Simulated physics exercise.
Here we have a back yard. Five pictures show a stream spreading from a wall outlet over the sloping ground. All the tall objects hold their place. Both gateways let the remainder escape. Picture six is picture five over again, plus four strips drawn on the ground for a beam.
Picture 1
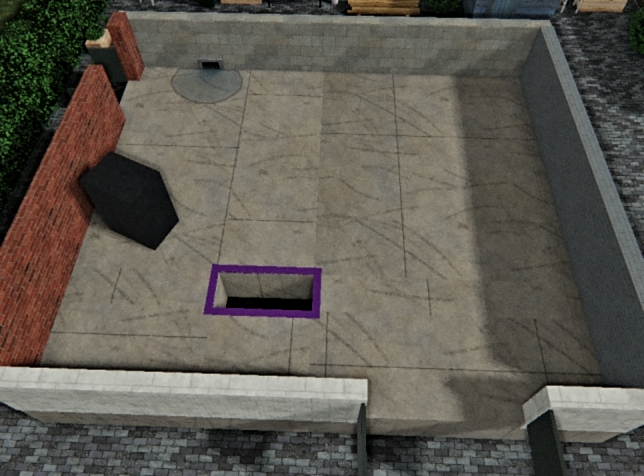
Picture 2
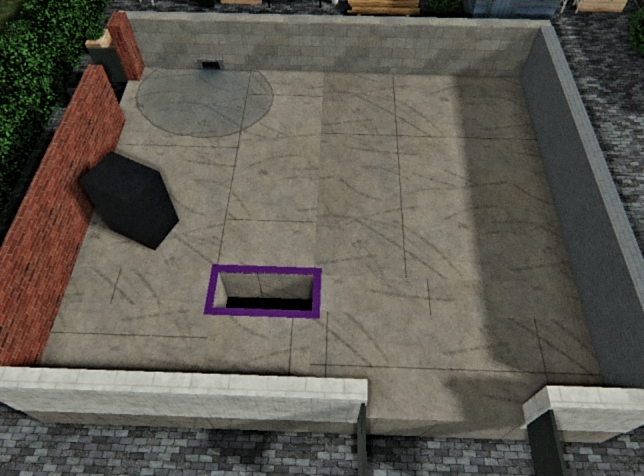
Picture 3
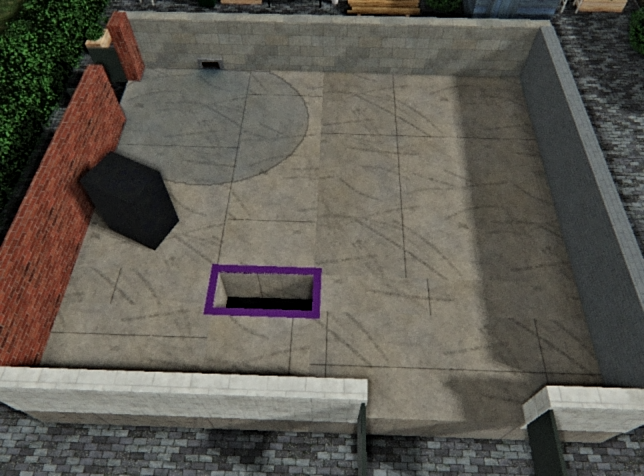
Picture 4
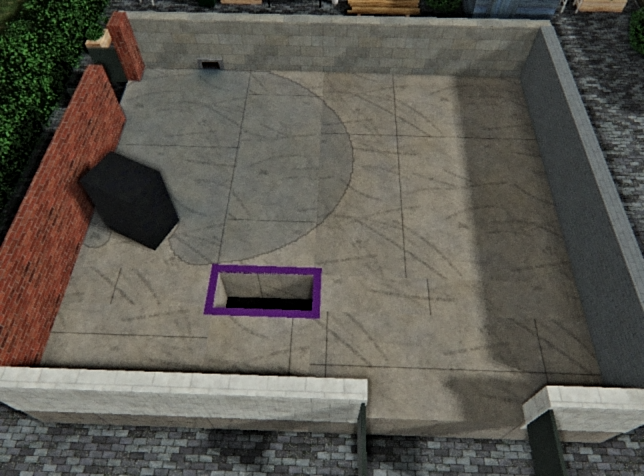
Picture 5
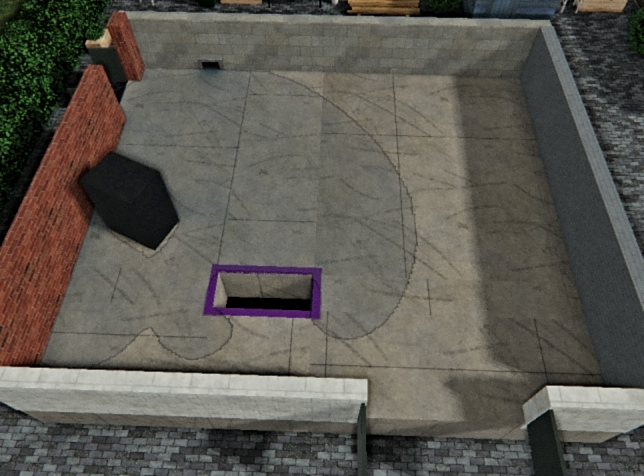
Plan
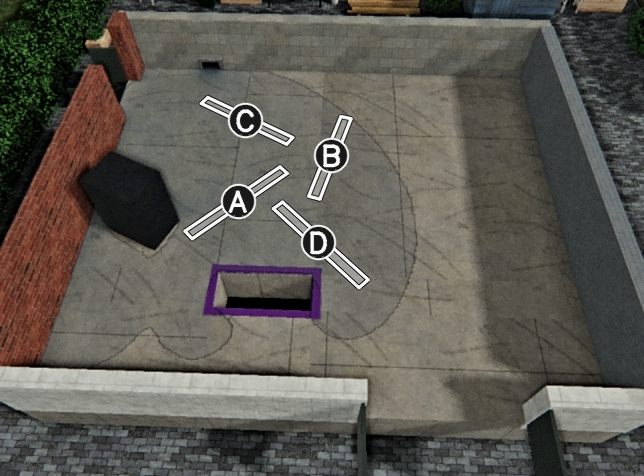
At the start, a small round patch of water lies by a dark outlet at the back wall of an empty walled yard. The water spreads steadily across the paving, passing around the dark block on the left, and finally reaches the purple-edged gully, which begins taking it in.
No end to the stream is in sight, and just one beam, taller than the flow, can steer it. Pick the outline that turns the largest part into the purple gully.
Go for B.
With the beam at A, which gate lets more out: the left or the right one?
More leaves on the right.
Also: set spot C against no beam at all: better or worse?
It is worse.
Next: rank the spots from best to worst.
The order is B, D, C, A.
In white, A from (188, 234) to (283, 170); B from (314, 197) to (346, 117); C from (204, 100) to (289, 140); D from (277, 205) to (363, 283).
Choosing A, about 9 % of the stream goes into the purple gully, about 89 % out by the gates.
Choosing B, about 58 % of the stream goes into the purple gully, about 39 % out by the gates.
Choosing C, about 25 % of the stream goes into the purple gully, about 75 % out by the gates.
Choosing D, about 41 % of the stream goes into the purple gully, about 57 % out by the gates.
